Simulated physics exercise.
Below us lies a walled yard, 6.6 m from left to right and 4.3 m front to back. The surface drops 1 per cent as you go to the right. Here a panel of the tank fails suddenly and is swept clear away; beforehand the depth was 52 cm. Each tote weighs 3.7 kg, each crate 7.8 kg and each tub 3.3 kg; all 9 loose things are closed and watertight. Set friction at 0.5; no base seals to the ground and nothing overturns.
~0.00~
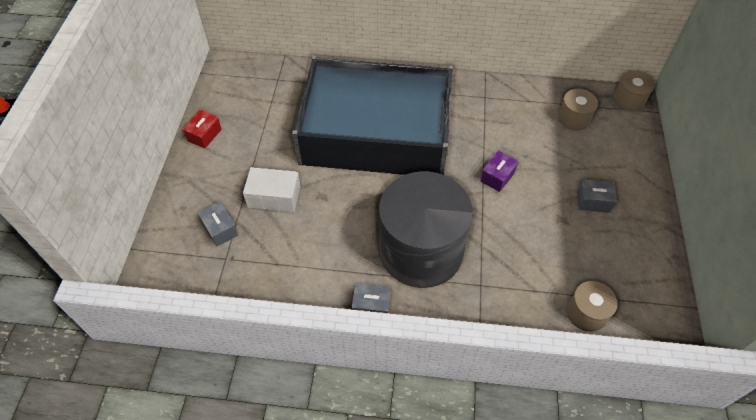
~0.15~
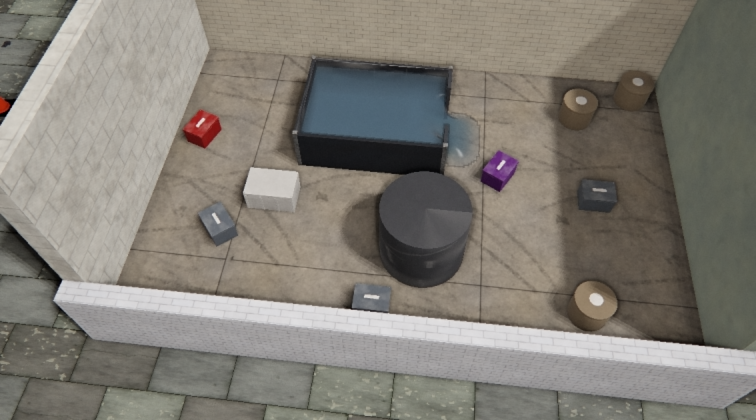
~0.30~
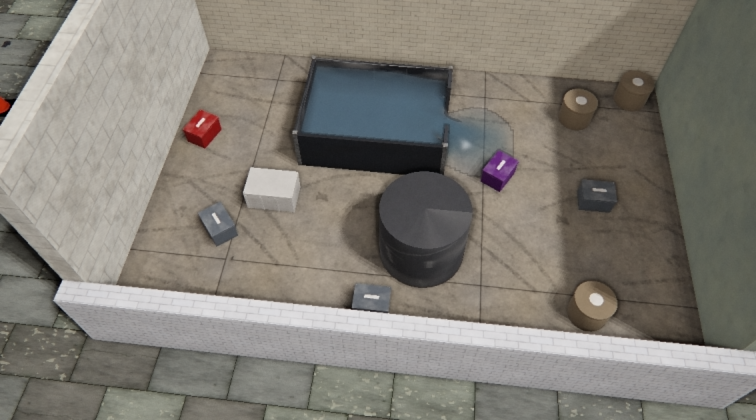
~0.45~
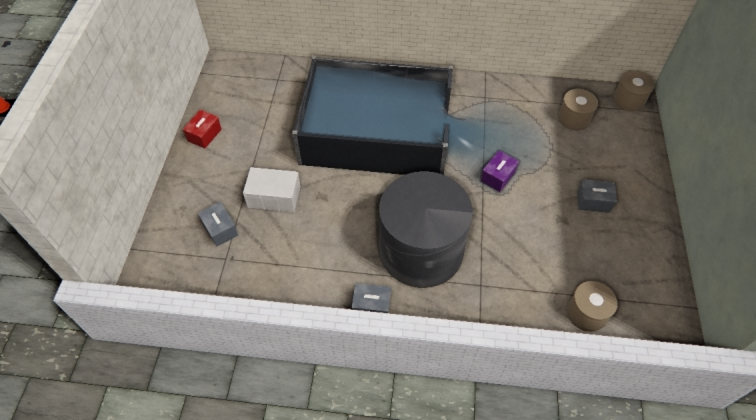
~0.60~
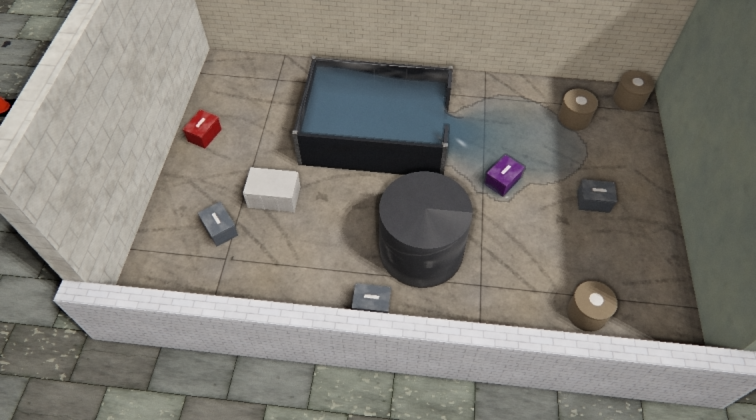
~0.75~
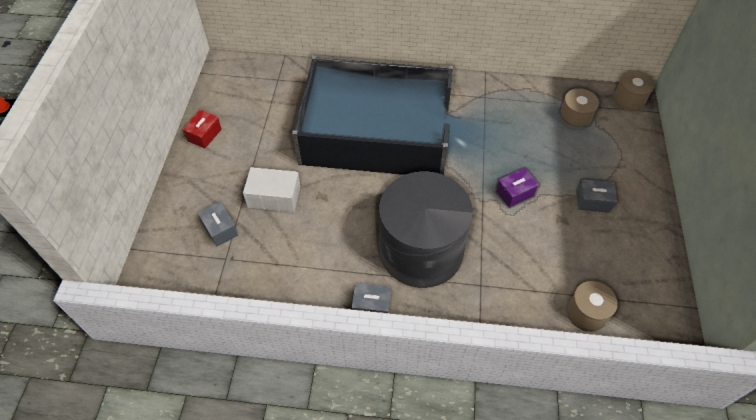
A dark, open-topped tank of blue water stands near the back wall of a paved, walled yard, seen from high above by a still camera. A large dark cylinder stands in front of it, with red, white and grey boxes around, a purple box to the right and brown round tubs farther right. Water pours from the tank's right side, spreads across the floor and pushes the purple box slightly rightward.
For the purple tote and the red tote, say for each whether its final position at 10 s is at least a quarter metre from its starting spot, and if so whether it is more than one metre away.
Purple tote - yes, beyond one metre. Red tote - no.
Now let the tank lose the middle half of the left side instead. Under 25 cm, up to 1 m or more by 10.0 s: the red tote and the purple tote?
Red tote: Washed well away; purple tote: Roughly where it was.
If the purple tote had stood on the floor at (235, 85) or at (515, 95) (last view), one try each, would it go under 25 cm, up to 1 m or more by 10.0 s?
Outcomes in order: It sits still; it is taken a long way.
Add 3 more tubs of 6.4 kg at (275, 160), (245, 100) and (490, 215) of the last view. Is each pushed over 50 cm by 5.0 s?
Going one by one: Not far enough, not far enough, not far enough.
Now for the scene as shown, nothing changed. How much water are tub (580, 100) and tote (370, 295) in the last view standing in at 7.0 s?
About 10 and 3 cm.
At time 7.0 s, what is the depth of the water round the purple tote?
I'd put it at about 7 cm.
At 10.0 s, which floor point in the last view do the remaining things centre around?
Mean position approx. (338, 242).
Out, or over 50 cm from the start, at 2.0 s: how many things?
I make it 3 by then.
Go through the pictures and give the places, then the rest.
The purple tote at (501, 165) rests on the ground; the red tote at (200, 123), on the bottom; 2.4 m2 under water; 0 of 9 have shifted, in the first frame.
The purple tote at (501, 165) rests on the ground; the red tote at (200, 123), on the bottom; water covers 2.7 m2; 0 of 9 have shifted, in the second frame.
The purple tote at (501, 165), on the bottom; the red tote at (200, 123) rests on the ground; 3.2 m2 under water; 0 of 9 have shifted, in the third frame.
The purple tote at (501, 166) rests on the ground; the red tote at (200, 123) rests on the ground; water covers 3.9 m2; 0 of 9 have shifted, in the fourth frame.
The purple tote at (506, 170) rests on the ground, 9 cm from its start; the red tote at (200, 123), on the bottom; water covers 4.7 m2; 1 of 9 have shifted, in the fifth frame.
The purple tote at (519, 182) rests on the ground, 33 cm from its start; the red tote at (200, 123) rests on the ground; water covers 5.7 m2; 1 of 9 have shifted, in the sixth frame.
After 2.0 s the purple tote is near (599, 275), 1.8 m from its start, aground; the red tote is near (200, 123), 0.0 m from its start, aground; 3 afloat.
After 4.5 s the purple tote is near (550, 295), 1.8 m from its start, afloat; the red tote is near (200, 123), 0.0 m from its start, aground; 5 afloat.
After 7.0 s the purple tote is near (493, 303), 1.9 m from its start, afloat; the red tote is near (200, 123), 0.0 m from its start, aground; 5 afloat.
After 10.0 s the purple tote is near (441, 321), 2.3 m from its start, afloat; the red tote is near (200, 123), 0.0 m from its start, aground; 6 afloat.
